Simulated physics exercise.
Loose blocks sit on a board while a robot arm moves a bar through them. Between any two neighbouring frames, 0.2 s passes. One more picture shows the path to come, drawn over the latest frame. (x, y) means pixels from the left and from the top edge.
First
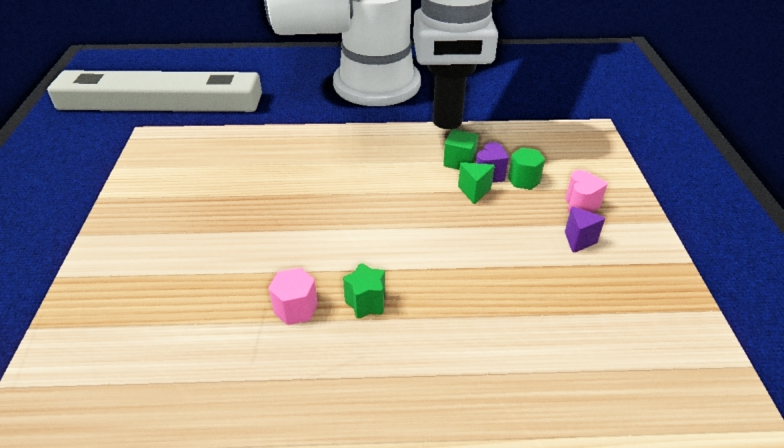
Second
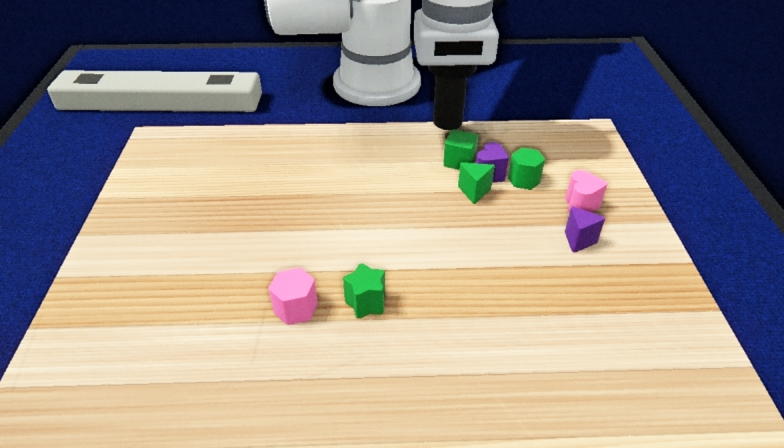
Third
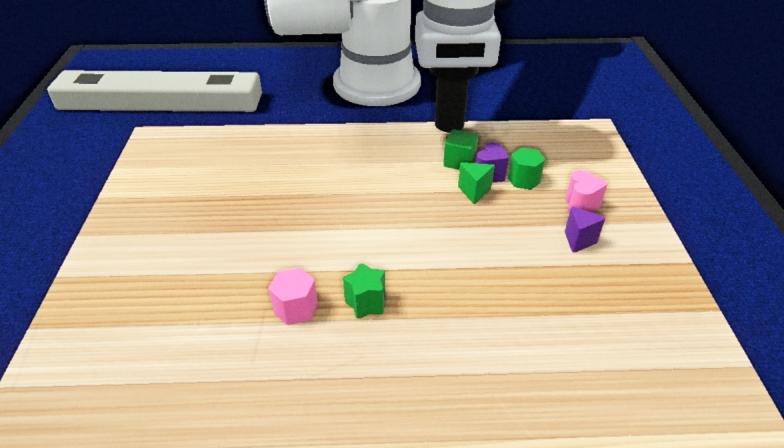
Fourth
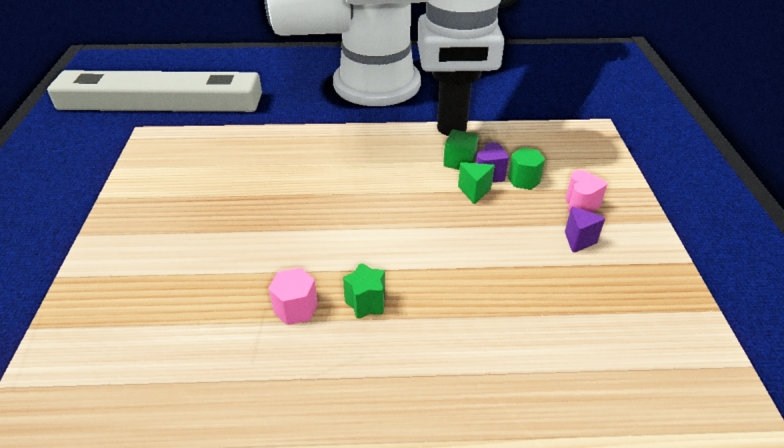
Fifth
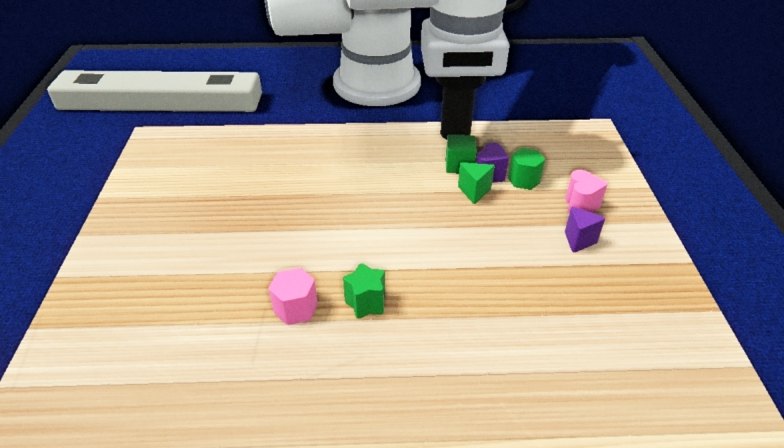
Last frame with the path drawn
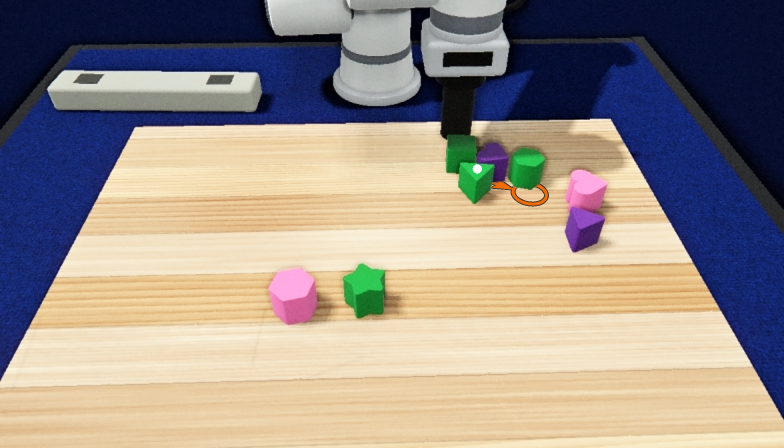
A robot arm's black bar crept slightly forward and to the right toward a cluster of green and purple blocks at the back of a wooden board, while the pink and other blocks stayed put.
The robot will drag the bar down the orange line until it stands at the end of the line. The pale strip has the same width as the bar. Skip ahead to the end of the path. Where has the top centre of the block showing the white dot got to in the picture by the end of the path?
It is at (478, 191).
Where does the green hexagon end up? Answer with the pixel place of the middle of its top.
Just about (562, 161).
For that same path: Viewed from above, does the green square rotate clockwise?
Yes, that is what happens.
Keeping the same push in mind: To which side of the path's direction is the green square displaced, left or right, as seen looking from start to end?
Seen from start to end, it moves right.
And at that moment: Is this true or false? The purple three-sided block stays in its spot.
The statement is correct.
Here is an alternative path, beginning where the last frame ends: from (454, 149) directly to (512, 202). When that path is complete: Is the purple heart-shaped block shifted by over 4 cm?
Answer: Yes.
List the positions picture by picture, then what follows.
In the first frame, bar's lower end (447, 122); green square (462, 138); green three-sided block (477, 169); purple heart-shaped block (493, 152); green hexagon (529, 157); purple three-sided block (586, 217).
In the second frame, bar (448, 123); blocks still.
In the third frame, bar (449, 125); blocks still.
In the fourth frame, bar (452, 129); blocks still.
In the fifth frame, bar (455, 134); green square (462, 142); green three-sided block (477, 169); purple heart-shaped block (493, 152); green hexagon (529, 157); purple three-sided block (586, 217).
Drawn move, from (454, 149) by way of (469, 167) and (495, 183) to (530, 193); the dot is on the green three-sided block.
The first path, step by step. One third of the way, bar (471, 153); green square (468, 162); green three-sided block (480, 178); purple heart-shaped block (498, 155), turned 15° anticlockwise.
Two thirds of the way, bar (497, 168); green square (475, 172), turned 30° clockwise; green three-sided block (478, 190); purple heart-shaped block (524, 169); green hexagon (547, 160), turned 60° anticlockwise.
At the end, bar (533, 178); green square (475, 172), turned 30° clockwise; green three-sided block (478, 190); purple heart-shaped block (559, 182), turned 10° clockwise; green hexagon (562, 161), turned 105° anticlockwise; purple three-sided block still.
